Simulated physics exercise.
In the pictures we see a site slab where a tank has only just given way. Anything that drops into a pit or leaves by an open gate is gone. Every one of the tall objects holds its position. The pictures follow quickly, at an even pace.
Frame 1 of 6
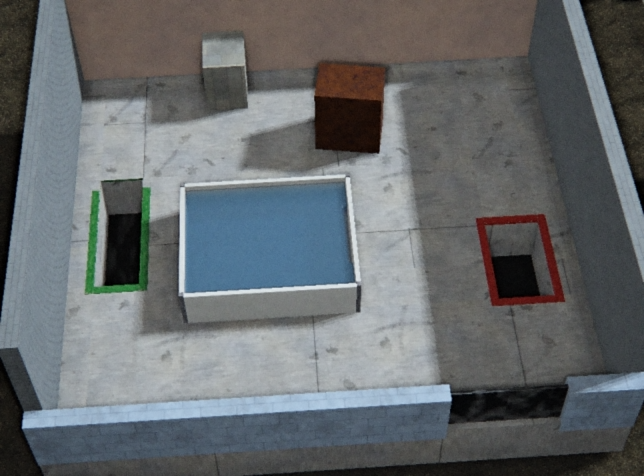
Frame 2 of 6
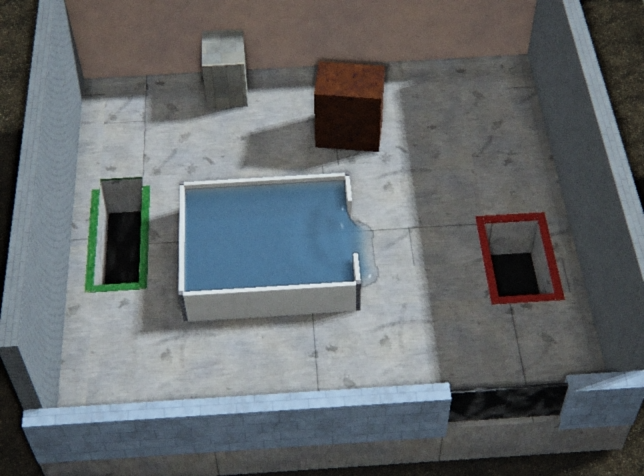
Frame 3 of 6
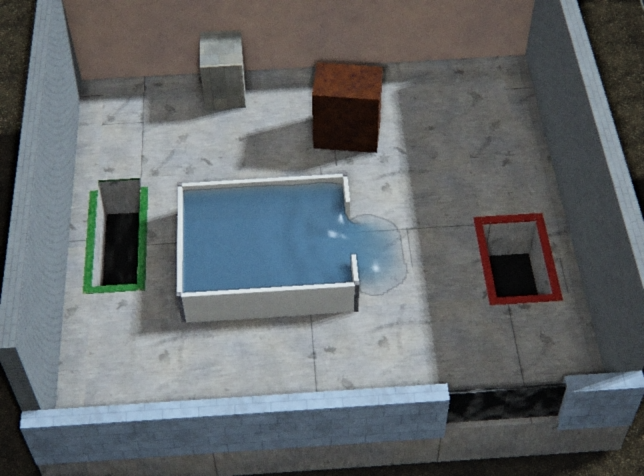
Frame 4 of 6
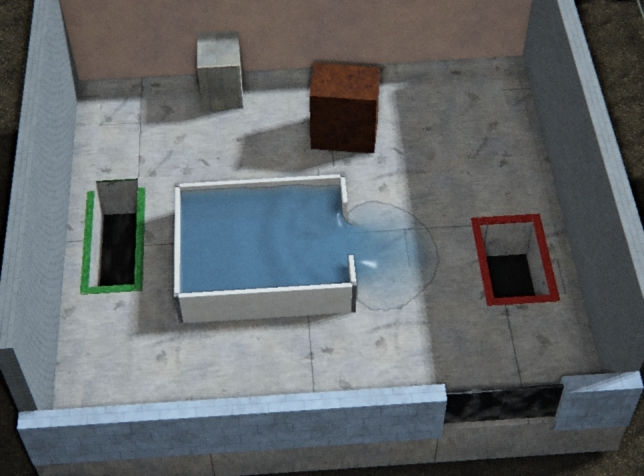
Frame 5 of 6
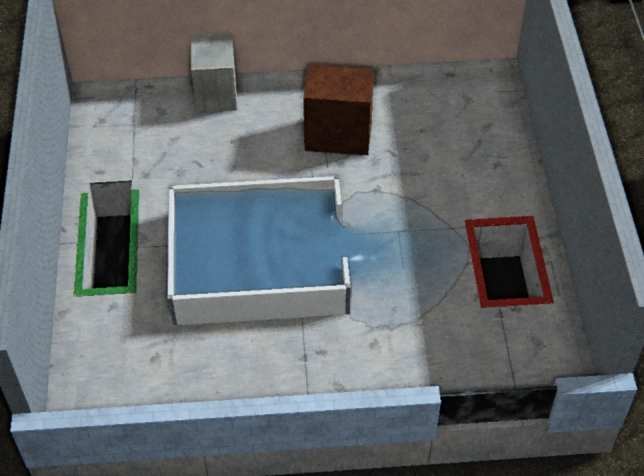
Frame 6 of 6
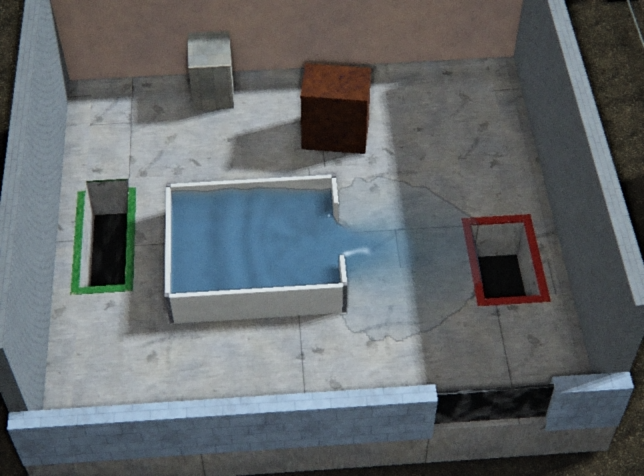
Water pours through a gap in the right side of a white-walled tank on a pale slab, seen from high above with low grey walls around it. A grey block and a rust-brown block stand behind the tank, with a green-edged opening at left and a red-edged one at right. The water fans rightward across the floor to the red edging as the view drifts slightly.
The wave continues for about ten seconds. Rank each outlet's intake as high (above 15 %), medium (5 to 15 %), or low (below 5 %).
Intake: The gate is low; the red pit is high; the green pit is low.
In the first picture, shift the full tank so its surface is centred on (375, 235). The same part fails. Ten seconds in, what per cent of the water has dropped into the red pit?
Share for the red pit - 75 in a hundred.
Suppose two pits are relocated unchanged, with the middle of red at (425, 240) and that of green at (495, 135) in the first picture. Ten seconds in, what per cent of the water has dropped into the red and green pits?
Breakdown: Red 70%, green 0%.
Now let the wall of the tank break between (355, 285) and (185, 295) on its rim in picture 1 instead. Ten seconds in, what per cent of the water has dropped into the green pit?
Green: 25 %.
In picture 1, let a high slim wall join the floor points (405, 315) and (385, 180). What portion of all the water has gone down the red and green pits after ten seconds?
Red 8 %, green 12 %.
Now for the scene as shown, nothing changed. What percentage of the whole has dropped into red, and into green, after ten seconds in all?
The first comes to roughly 42 percent, the second to roughly 0 percent.
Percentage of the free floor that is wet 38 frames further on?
That works out at 50 %.
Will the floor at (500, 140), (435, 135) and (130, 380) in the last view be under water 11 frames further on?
Taking them as listed, I'd call them soaked through, soaked through and high and dry.
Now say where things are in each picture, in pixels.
In the first frame, still water in the water tank at (268, 237).
In the second frame, water pours out at (350, 246) and has run to (363, 282).
In the third frame, the front is at (398, 274), out from the gap at (348, 248).
In the fourth frame, water pours out at (346, 248) and has run to (432, 265).
In the fifth frame, the front is at (462, 258), out from the gap at (340, 250).
In the sixth frame, the front is at (479, 276), out from the gap at (337, 248).
A moment on, water covers 20 % of the floor; the gate 0 %, the red pit 5 %, the green pit 0 %.
Next, water covers 30 % of the floor; the gate 0 %, the red pit 11 %, the green pit 0 %.
Then, water covers 30 % of the floor; the gate 0 %, the red pit 19 %, the green pit 0 %.
Later, water covers 50 % of the floor; the gate 0 %, the red pit 30 %, the green pit 0 %.
In the end, water covers 70 % of the floor; the gate 0 %, the red pit 41 %, the green pit 0 %.
